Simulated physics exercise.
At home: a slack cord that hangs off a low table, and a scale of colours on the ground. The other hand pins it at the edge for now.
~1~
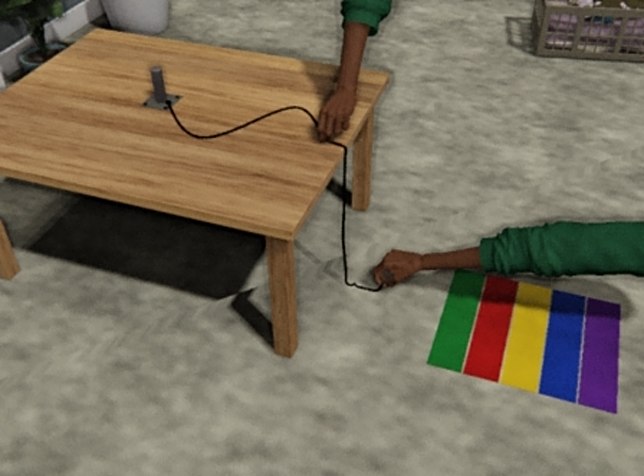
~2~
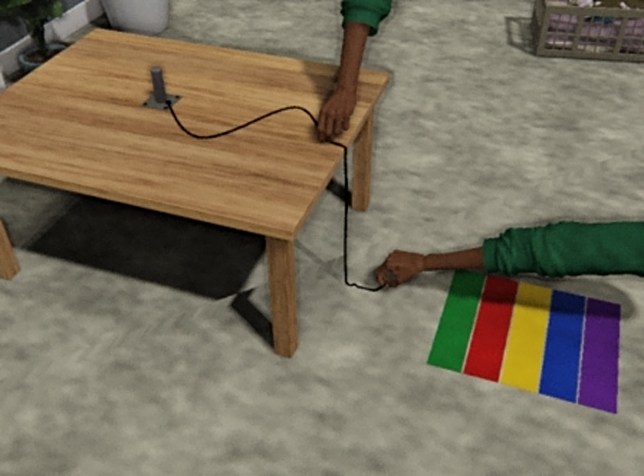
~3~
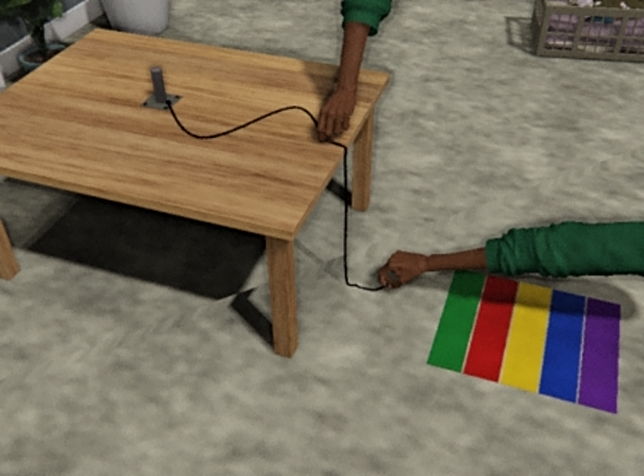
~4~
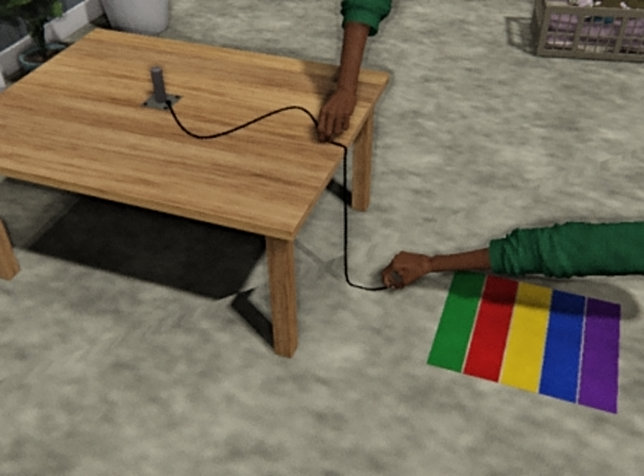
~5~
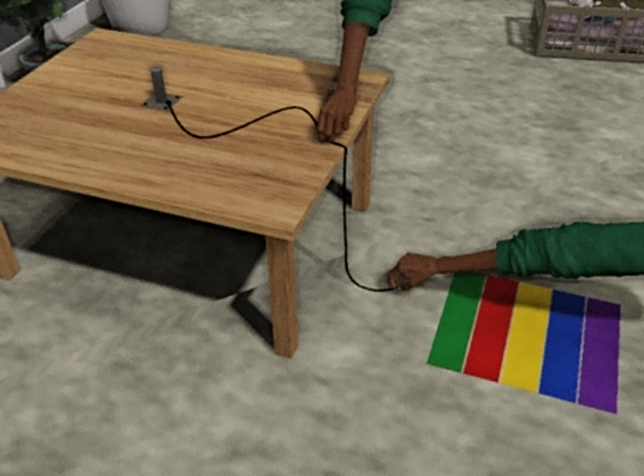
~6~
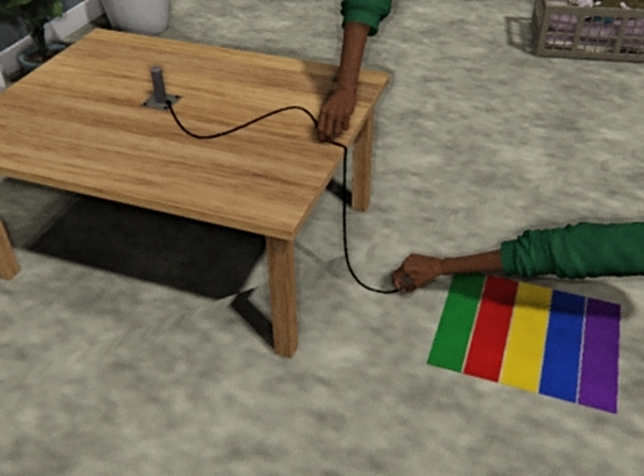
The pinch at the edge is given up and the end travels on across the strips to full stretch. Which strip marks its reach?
Over purple.
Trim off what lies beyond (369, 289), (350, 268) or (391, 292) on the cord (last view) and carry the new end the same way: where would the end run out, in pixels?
Near (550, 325), (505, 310) and (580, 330).
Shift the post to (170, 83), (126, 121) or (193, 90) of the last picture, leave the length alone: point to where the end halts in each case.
The places are (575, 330), (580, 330) and (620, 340).
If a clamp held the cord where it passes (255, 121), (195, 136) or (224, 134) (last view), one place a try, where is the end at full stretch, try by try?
In that order: (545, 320), (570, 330) and (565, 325).
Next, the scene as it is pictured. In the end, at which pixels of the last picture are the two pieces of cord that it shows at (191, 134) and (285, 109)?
About (229, 116), and the other about (330, 139).
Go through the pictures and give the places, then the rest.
The first picture shows end (382, 283); green (449, 349); red (485, 358); yellow (522, 367); blue (560, 377); purple (599, 387).
The second picture shows end (385, 284); cord through (177, 121) (233, 130) (298, 108) (336, 144) (346, 208) (346, 268).
The third picture shows end (388, 285).
The fourth picture shows end (391, 285); cord through (177, 121) (233, 130) (298, 108) (336, 144) (346, 207) (346, 268).
The fifth picture shows end (397, 287).
The sixth picture shows end (402, 288); cord through (177, 121) (233, 130) (298, 108) (336, 144) (344, 207) (350, 269).
Soon after, end near (530, 318); over yellow.
Then, end near (573, 328); over blue.
At full stretch, end near (600, 335); over purple. The end stops over the purple strip.
